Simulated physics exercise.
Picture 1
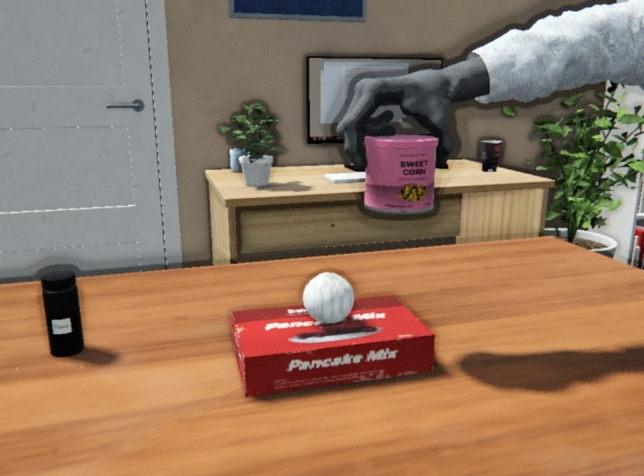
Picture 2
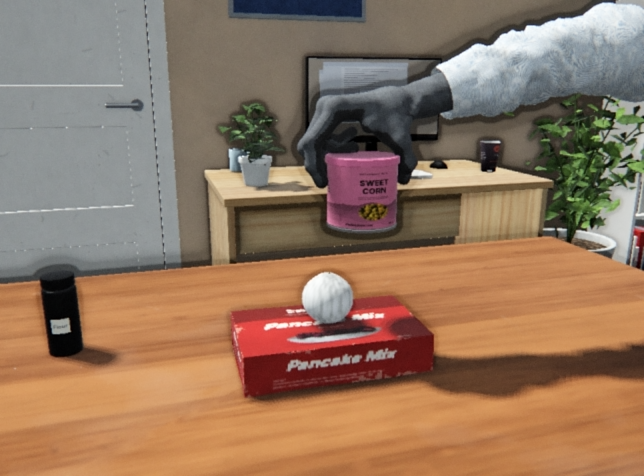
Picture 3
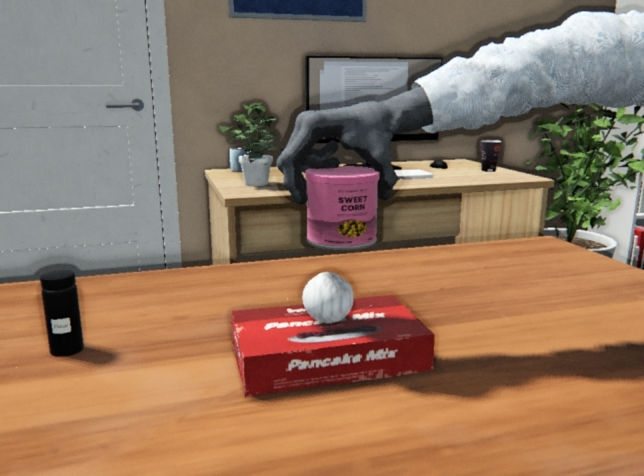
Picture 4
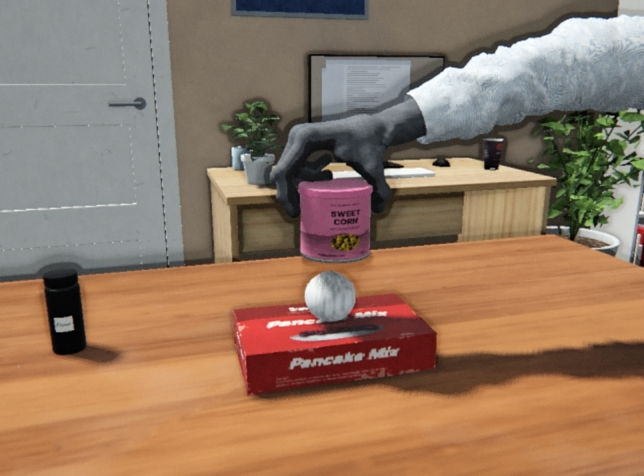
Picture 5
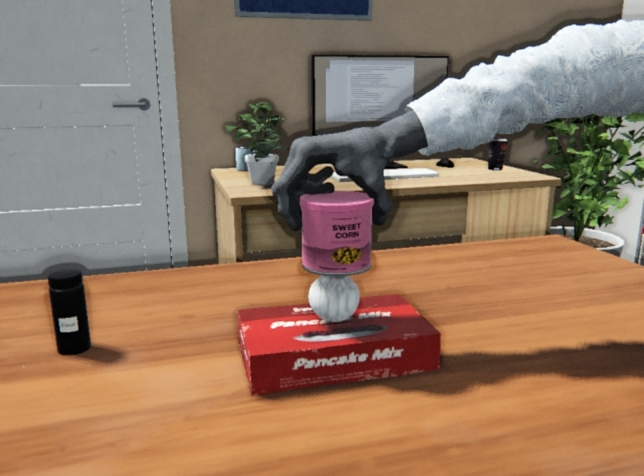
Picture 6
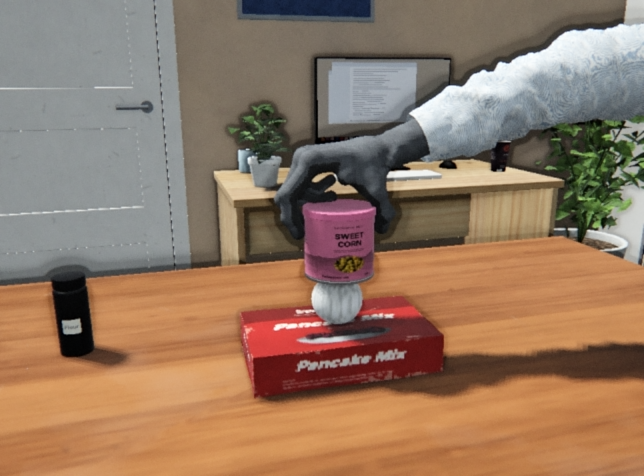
The footage shows a dark hand lowering a pink sweet corn pot leftward and down over a white, ball-shaped item on a red pancake mix packet, then setting it on top while still gripping it, beside a black shaker.
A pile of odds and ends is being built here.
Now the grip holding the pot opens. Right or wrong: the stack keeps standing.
Wrong, it comes down.
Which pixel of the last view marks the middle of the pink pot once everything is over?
The object finishes somewhere near (505, 308).
Then, 0.60 s past the last view, pink pot now fallen.
Then, 0.70 s past the last view, things are still on the move.
Then, 0.90 s past the last view, as before.
Finally, fallen, pink pot; the other 3 still in place. Final places as the last picture's camera would see them, pink pot near (505, 309). The pile comes apart.
